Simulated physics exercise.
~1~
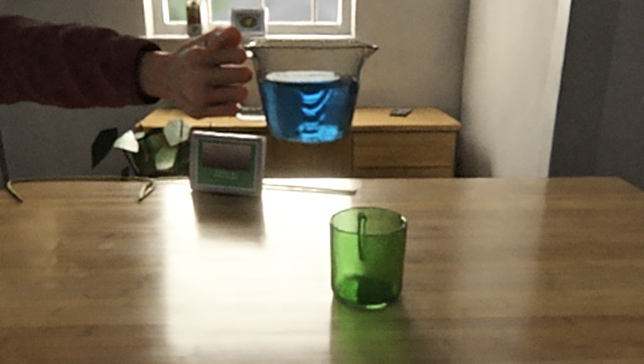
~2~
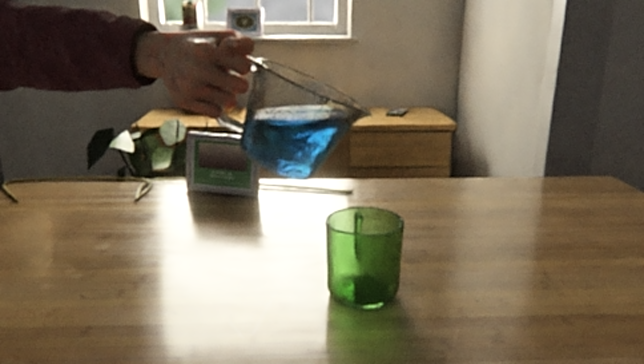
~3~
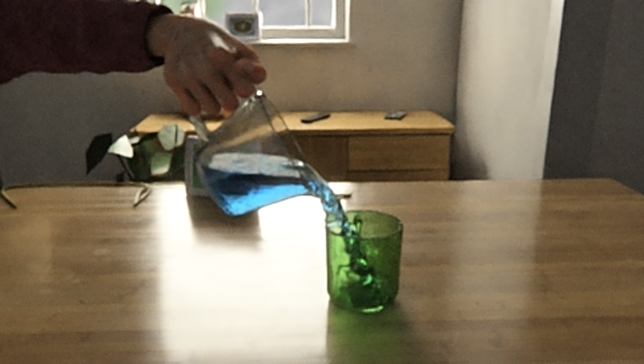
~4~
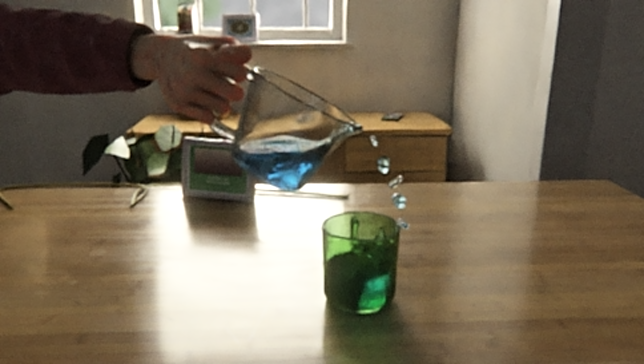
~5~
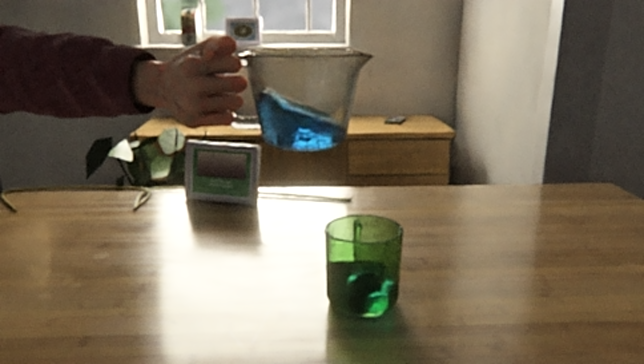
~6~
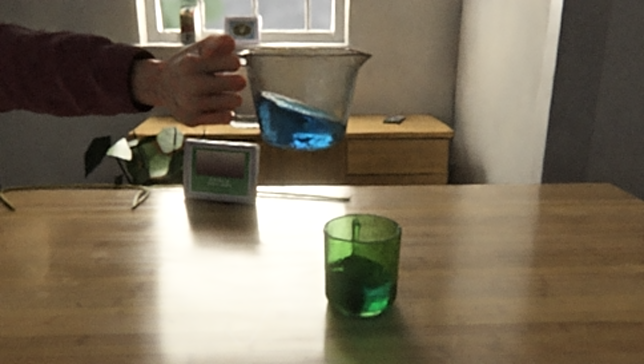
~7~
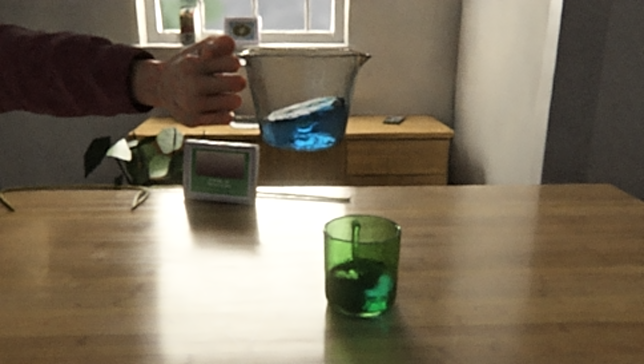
A hand in a dark red sleeve holds a clear measuring jug of blue liquid above and to the left of an empty green glass-like cup on a wooden table. The hand leans the jug to the right, and the liquid slides toward its spout. Tipped steeply, the jug pours a stream into the cup. The hand then tilts the jug back, and a few last drops fall toward the cup. The jug returns upright with less liquid, which sloshes inside, while the cup stays in place, partly filled.
